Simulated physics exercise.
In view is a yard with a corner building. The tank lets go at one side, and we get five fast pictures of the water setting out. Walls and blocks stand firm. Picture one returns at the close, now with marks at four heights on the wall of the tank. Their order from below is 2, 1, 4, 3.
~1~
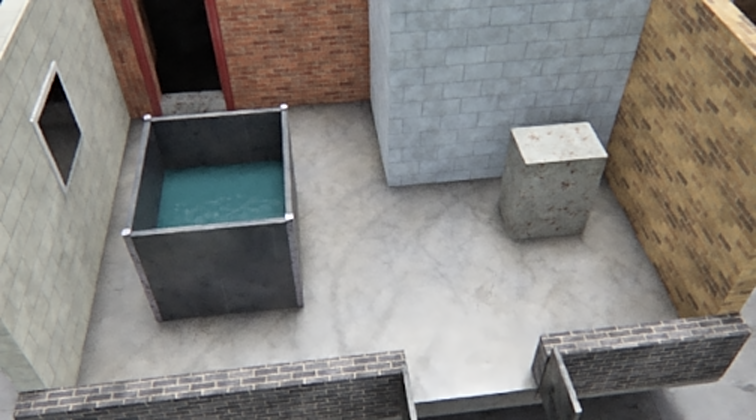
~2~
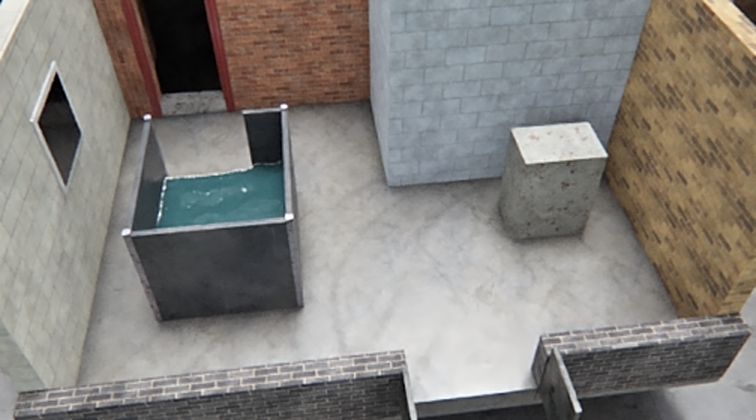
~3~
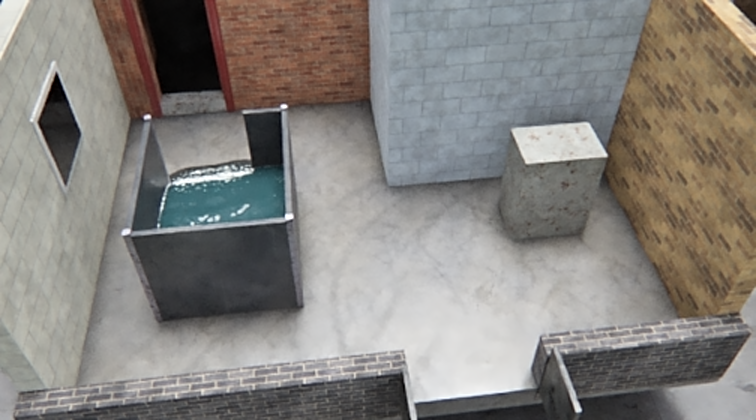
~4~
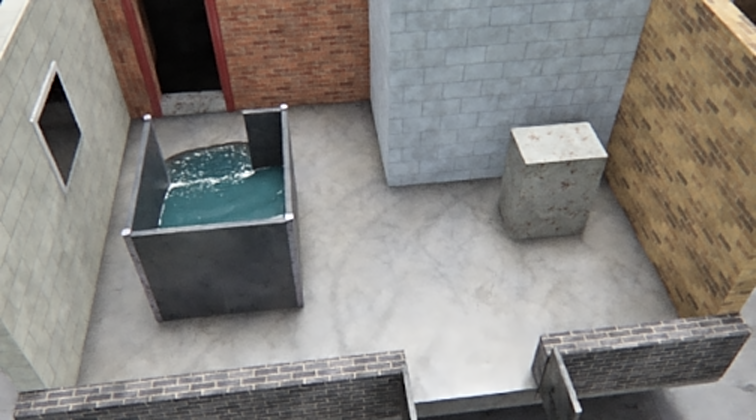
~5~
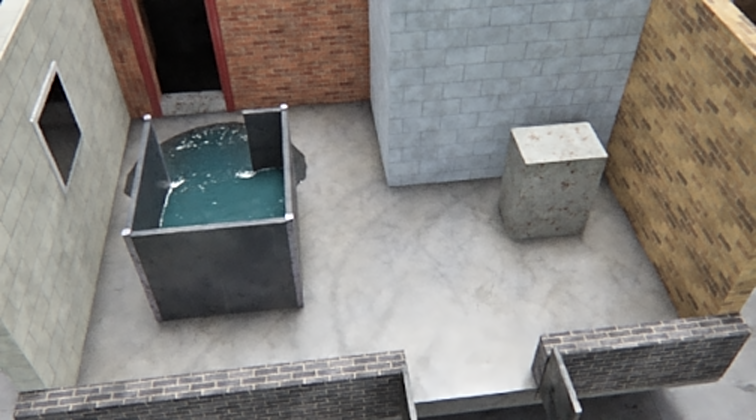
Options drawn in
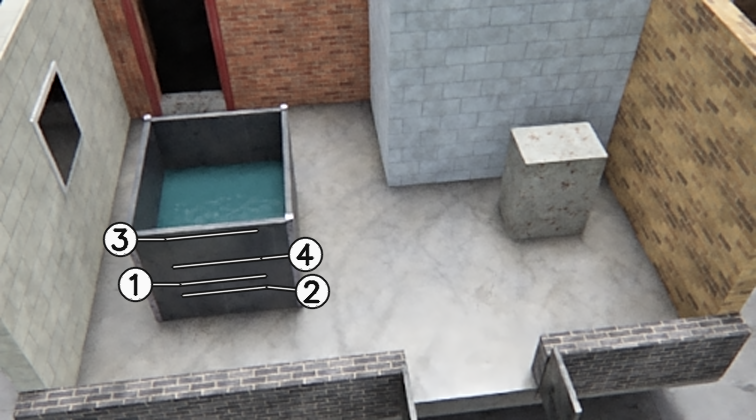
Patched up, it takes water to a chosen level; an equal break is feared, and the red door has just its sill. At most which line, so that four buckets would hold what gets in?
That is mark 2.
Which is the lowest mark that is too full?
Mark 1.
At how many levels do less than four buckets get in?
One.
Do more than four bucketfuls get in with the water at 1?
Yes.
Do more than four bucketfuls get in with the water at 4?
Yes, that goes wrong.
On the marked copy, 1 at (222, 280); 2 at (225, 291); 3 at (210, 235); 4 at (218, 262); from the bottom up 2, 1, 4, 3.
For mark 1, about 7 bucketfuls get in.
For mark 2, a splash gets over, under a bucket.
For mark 3, dozens of bucketfuls pour in.
For mark 4, dozens of bucketfuls pour in.
